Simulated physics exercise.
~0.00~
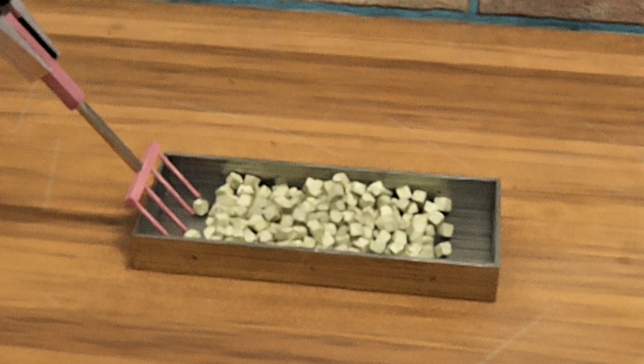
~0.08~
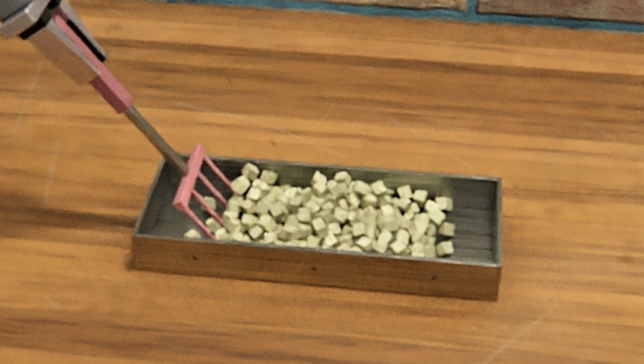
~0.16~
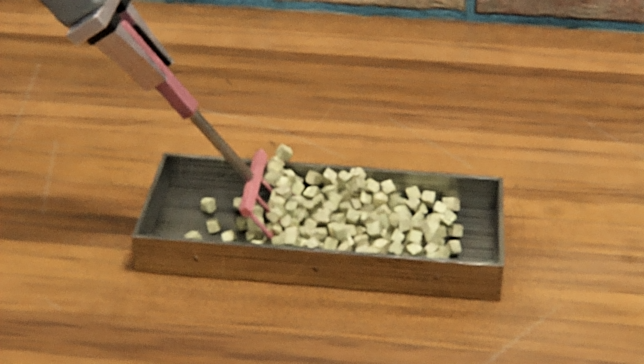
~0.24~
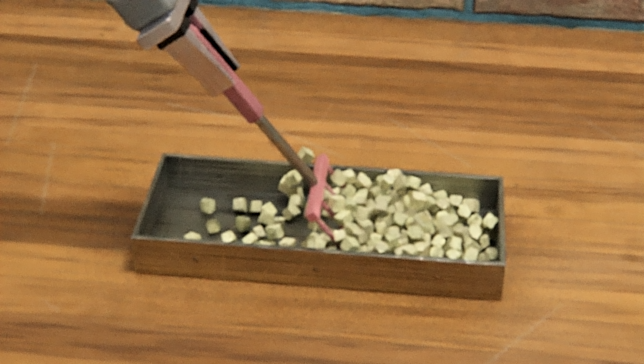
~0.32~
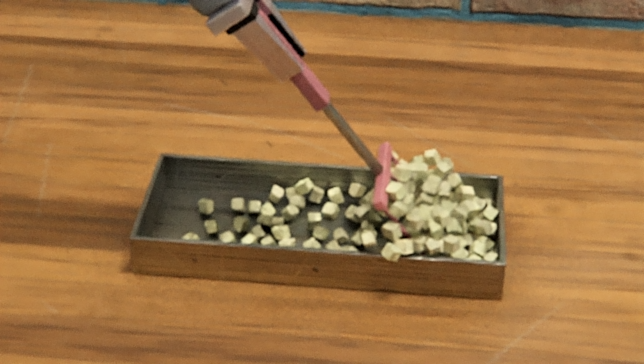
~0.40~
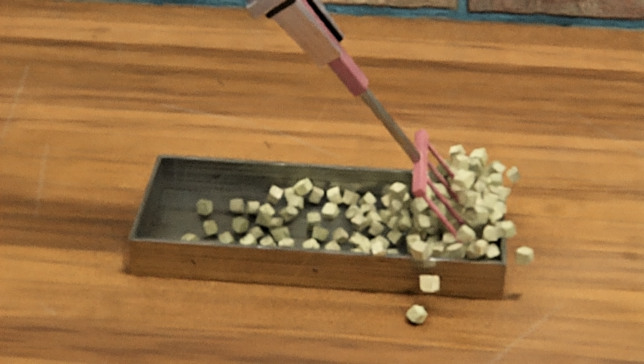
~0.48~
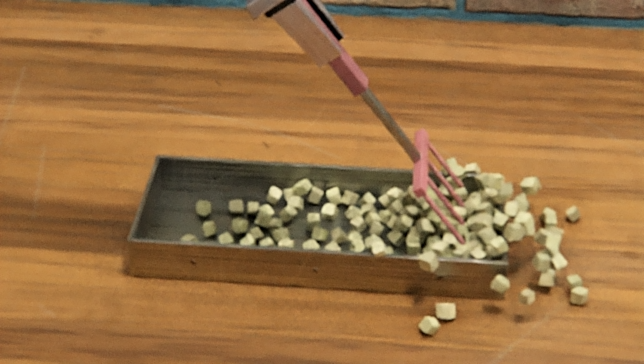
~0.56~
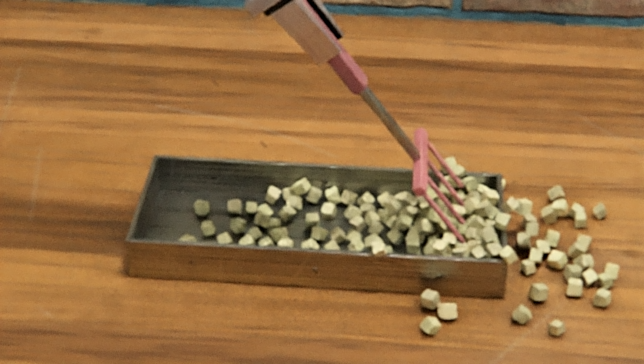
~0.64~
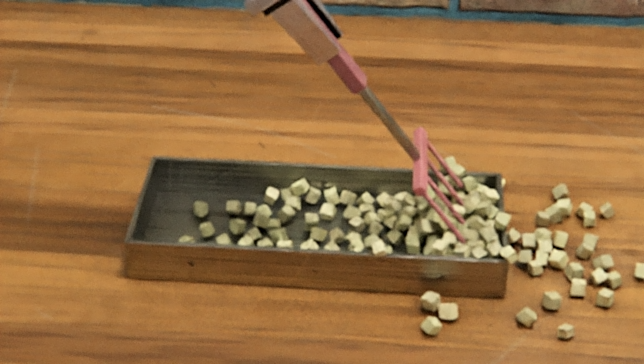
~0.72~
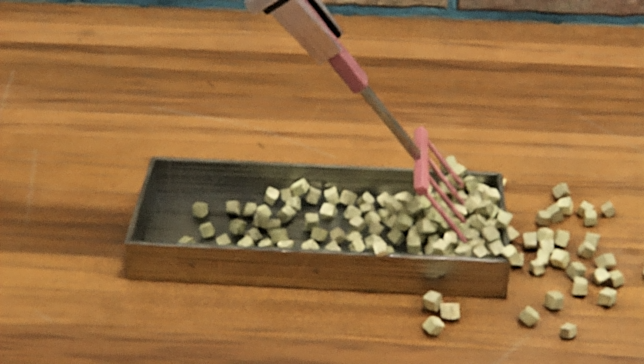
A robotic arm holding a pink, four-pronged comb works in a long grey tray of pale green vegetable dice, seen from above at an angle on a striped wooden tabletop with a brick edge behind. The comb enters at the left end and sweeps right, pushing the dice into a growing heap while some slip through and trail behind it. Near the right end the heap rises above the rim and spills over the wall and front corner. The comb halts there as cubes tumble and scatter across the wood. Finally everything rests, with most dice still in the tray.
